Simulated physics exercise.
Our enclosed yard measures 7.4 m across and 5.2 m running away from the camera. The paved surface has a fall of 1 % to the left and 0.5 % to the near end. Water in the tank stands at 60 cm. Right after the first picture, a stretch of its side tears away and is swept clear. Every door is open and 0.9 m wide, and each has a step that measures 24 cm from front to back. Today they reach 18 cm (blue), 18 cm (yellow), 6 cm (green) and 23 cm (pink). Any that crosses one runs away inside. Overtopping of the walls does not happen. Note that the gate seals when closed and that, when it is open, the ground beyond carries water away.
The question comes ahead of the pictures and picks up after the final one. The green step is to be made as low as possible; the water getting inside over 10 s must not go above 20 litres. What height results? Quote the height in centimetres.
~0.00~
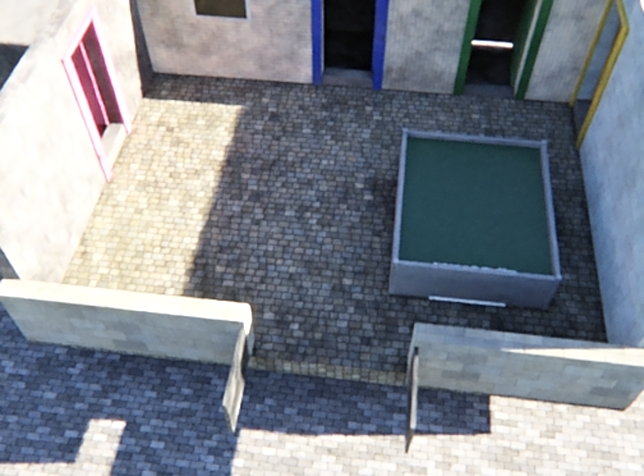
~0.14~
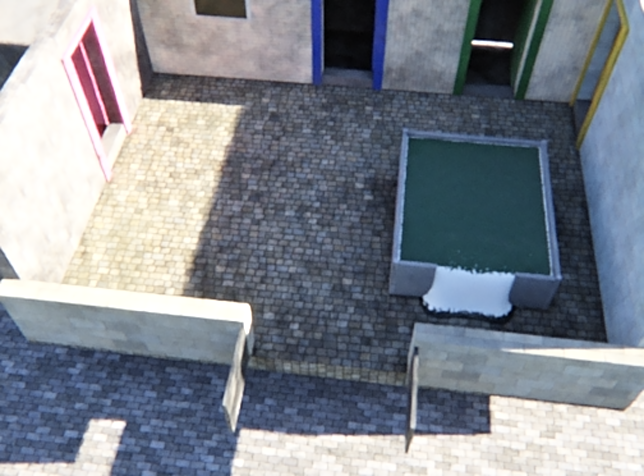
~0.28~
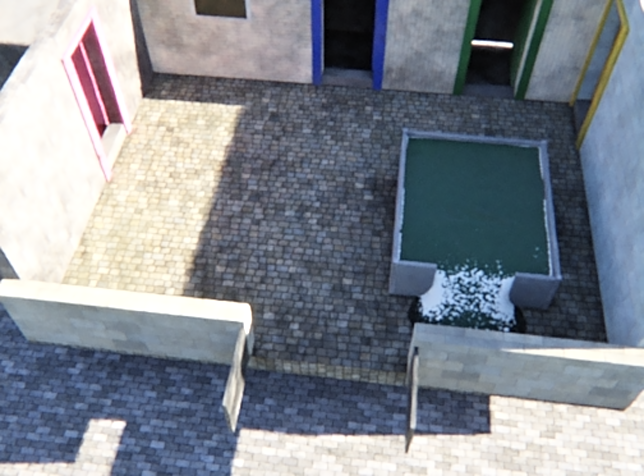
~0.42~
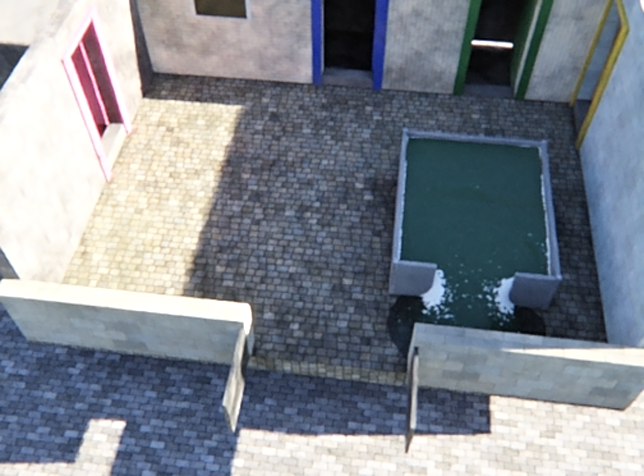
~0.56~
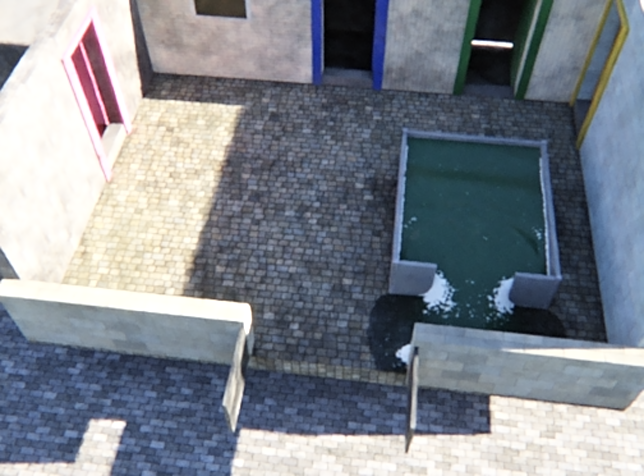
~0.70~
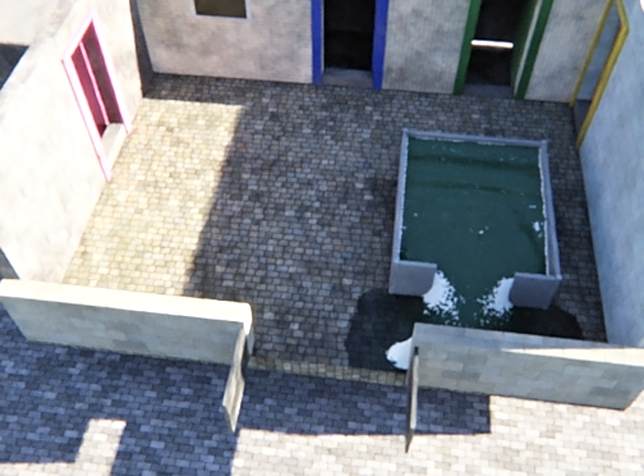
It would have to be roughly 8 cm high.
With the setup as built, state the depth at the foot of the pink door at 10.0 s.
Depth: Near 11.0 cm.
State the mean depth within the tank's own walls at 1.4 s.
Average depth: Approx. 44 cm.
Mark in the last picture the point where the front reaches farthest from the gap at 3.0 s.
The farthest wet point sits near (47, 317) in the last view.
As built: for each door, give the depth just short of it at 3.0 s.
In cm: Blue 0, yellow 2, green 0, pink 0.
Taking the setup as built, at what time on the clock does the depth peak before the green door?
It peaks at about 4.5 s.
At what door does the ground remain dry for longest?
That would be the blue door.
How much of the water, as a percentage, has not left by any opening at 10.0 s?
Roughly 82 %.
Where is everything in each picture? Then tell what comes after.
The first picture shows still water, 60 cm deep, in the tank at (474, 202); the green door at (500, 48) is dry.
In the second picture, water pours out at (470, 289) and has run 0.3 m, to (431, 310); about 8 cm deep outside, 60 cm at the back.
In the third picture, water pours out at (469, 291) and has run 0.7 m, to a hidden place; about 10 cm deep outside, 60 cm at the back.
In the fourth picture, the gap is at (469, 290), the front 1.0 m out at a hidden place; the back of the tank holds 60 cm.
In the fifth picture, the gap is at (470, 290), the front 1.3 m out at a hidden place; the back of the tank holds 60 cm.
In the sixth picture, water pours out at (470, 289) and has run 1.5 m, to a hidden place; about 9 cm deep outside, 57 cm at the back; the green door at (500, 48), 4.2 m from the gap, is still 4.3 m from the nearest water.
After 1.4 s water covers 15 % of the floor, deepest (48 cm) near (467, 350); it has not reached the green door.
After 3.0 s water covers 50 % of the floor, deepest (34 cm) near (598, 376); it has not reached the green door.
After 10.0 s water covers 90 % of the floor, deepest (13 cm) near (104, 188); 7 cm at the green door, 42 litres in over its 6 cm step.
At the green door as built, the water arrived by 3.5 s and peaked near 10 cm at 4.4 s.
Run again over the same 10 s with other heights there, 36 litres in over 6.5 cm, 7 litres over 10 cm. The limit of 20 litres is kept from about 8 cm up.
